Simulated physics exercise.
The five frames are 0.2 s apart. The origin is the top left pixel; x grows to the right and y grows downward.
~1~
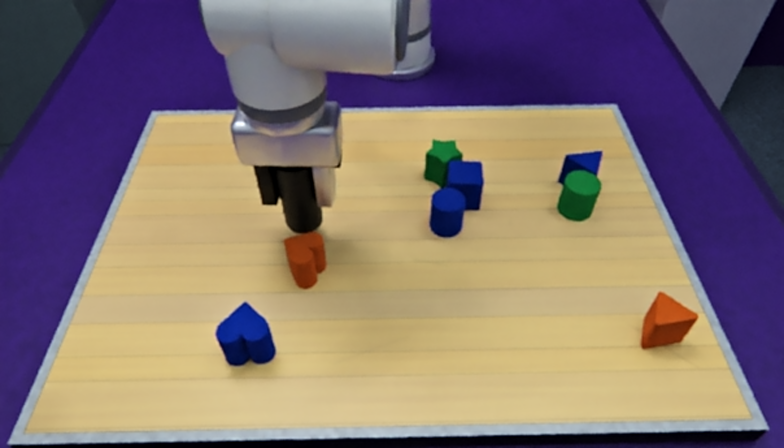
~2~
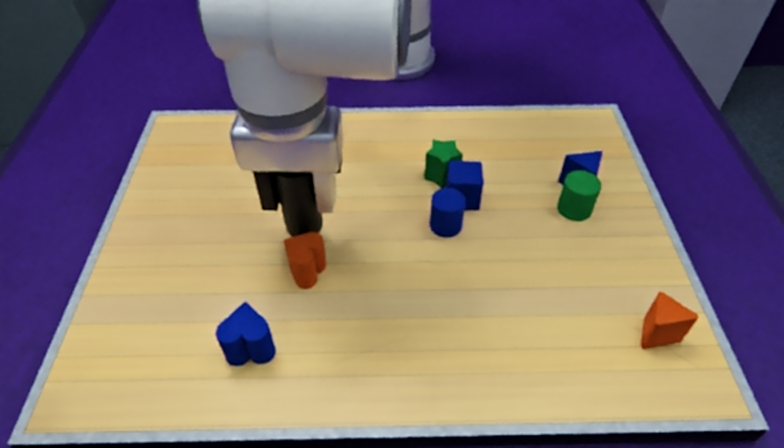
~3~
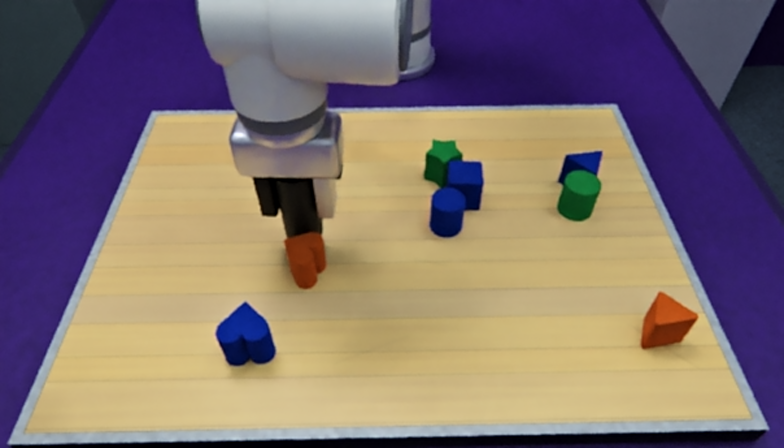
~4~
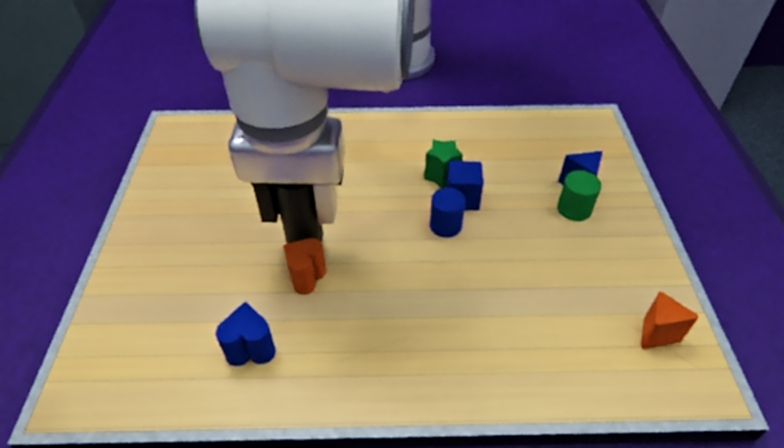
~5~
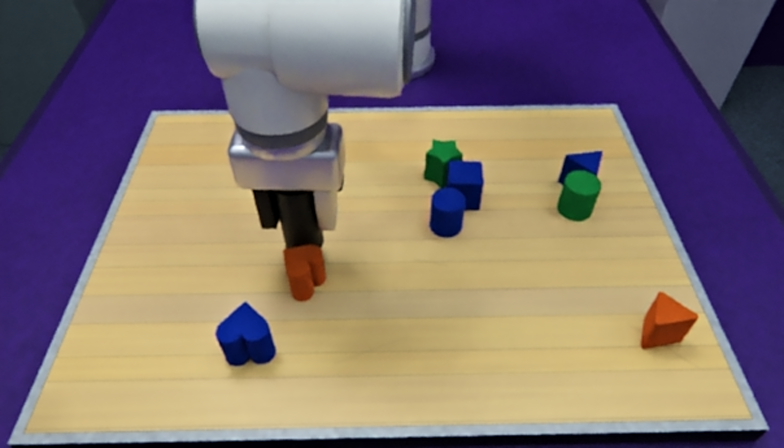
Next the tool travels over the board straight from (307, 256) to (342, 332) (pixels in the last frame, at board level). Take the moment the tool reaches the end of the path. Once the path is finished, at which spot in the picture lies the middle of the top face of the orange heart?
At the end it should sit near (299, 320).
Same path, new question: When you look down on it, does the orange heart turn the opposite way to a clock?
In short: No.
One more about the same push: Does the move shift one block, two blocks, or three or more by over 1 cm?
A single block is moved.
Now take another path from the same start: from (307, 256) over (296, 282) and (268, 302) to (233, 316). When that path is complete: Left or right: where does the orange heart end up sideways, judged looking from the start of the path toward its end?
Out to the left.
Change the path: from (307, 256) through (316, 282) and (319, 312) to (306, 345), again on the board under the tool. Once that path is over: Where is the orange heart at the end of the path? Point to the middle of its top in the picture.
Somewhere near (289, 356).
On the path given first. Halfway along, tool (323, 281); orange heart (303, 298), turned 50° clockwise.
At the end, tool (340, 320); blue heart in place; orange heart (299, 320), turned 85° clockwise.
